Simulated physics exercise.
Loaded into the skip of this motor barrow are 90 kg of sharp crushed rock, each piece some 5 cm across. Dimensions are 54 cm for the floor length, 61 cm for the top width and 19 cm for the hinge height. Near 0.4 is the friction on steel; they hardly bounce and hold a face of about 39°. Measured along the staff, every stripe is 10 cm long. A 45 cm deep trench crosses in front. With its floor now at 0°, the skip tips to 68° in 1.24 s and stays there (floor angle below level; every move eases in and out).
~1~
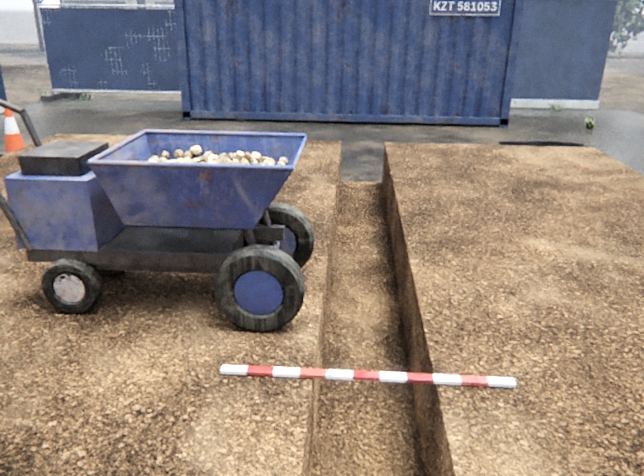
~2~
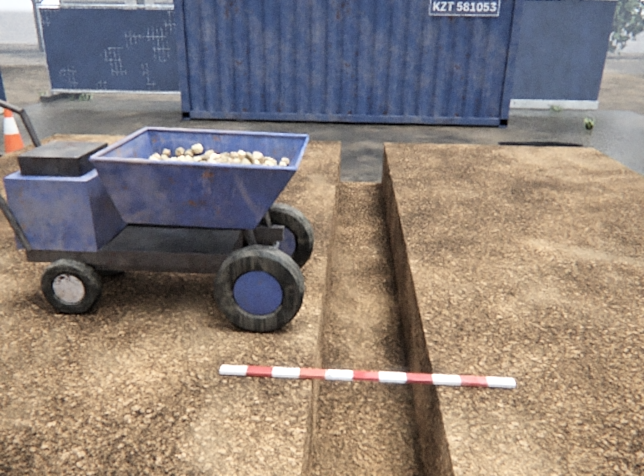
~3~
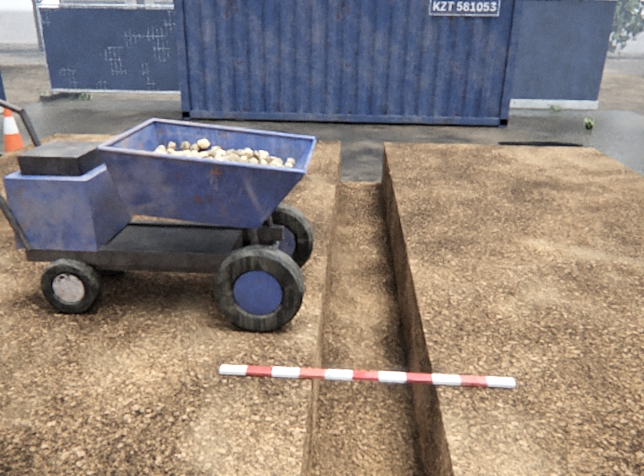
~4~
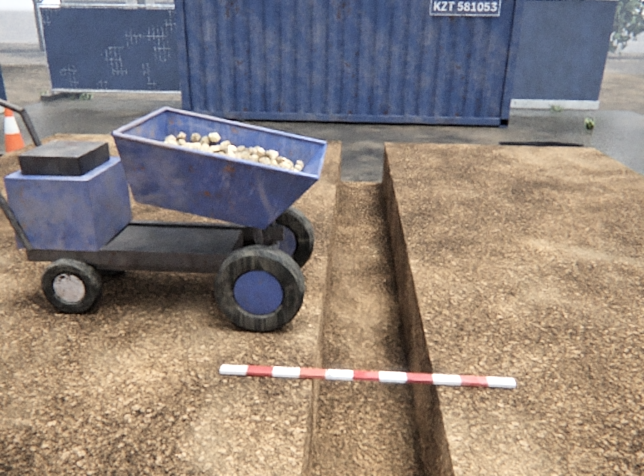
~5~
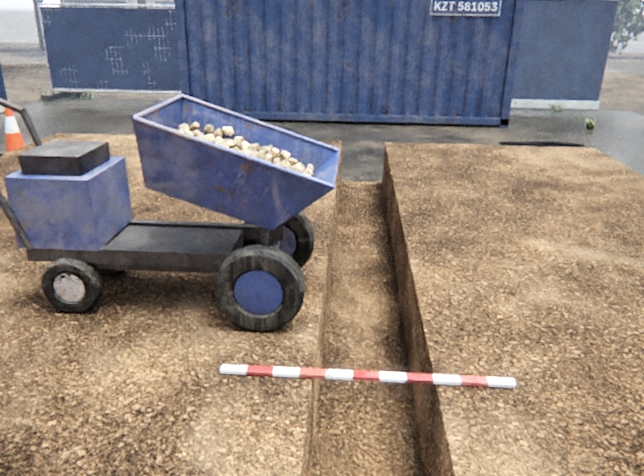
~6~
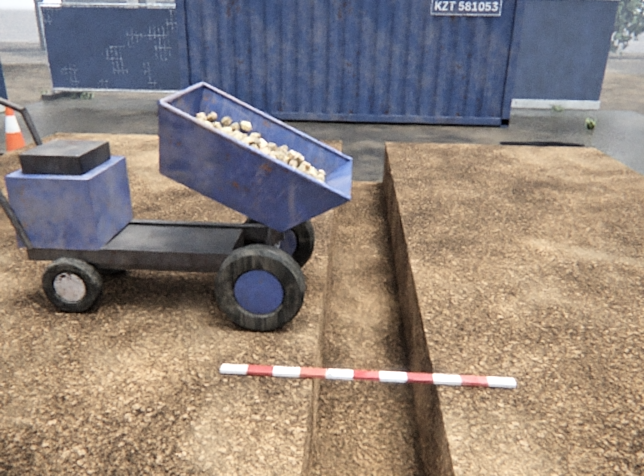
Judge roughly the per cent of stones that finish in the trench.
An estimated 32 per cent finish in the trench.
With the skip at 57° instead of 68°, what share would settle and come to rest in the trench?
Share in trench: Approx. 5%.
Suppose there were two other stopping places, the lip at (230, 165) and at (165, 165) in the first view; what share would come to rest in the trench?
It'd be around 50 per cent and after that around 35 per cent.
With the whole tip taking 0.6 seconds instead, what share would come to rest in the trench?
It would be near 20 percent.
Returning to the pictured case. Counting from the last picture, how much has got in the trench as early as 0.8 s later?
I'd say near 5 per cent at that time.
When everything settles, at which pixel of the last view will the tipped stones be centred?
Roughly at pixel (405, 375).
Then, 0.4 s after the last picture the floor is at 57°, 100 % in the skip; the foremost stones are at (370, 233).
Then, 0.8 s after the last picture the floor is at 68°, 95 % in the skip, 4 % in the trench, 1 % past the trench; the foremost stones are at (438, 307).
Then, 1.2 s after the last picture the floor is at 68°, 69 % in the skip, 14 % in the trench, 18 % past the trench; the foremost stones are at (485, 304).
Then, 3.1 s after the last picture the floor is at 68°, 48 % in the skip, 32 % in the trench, 19 % past the trench; the foremost stones are at (515, 302).
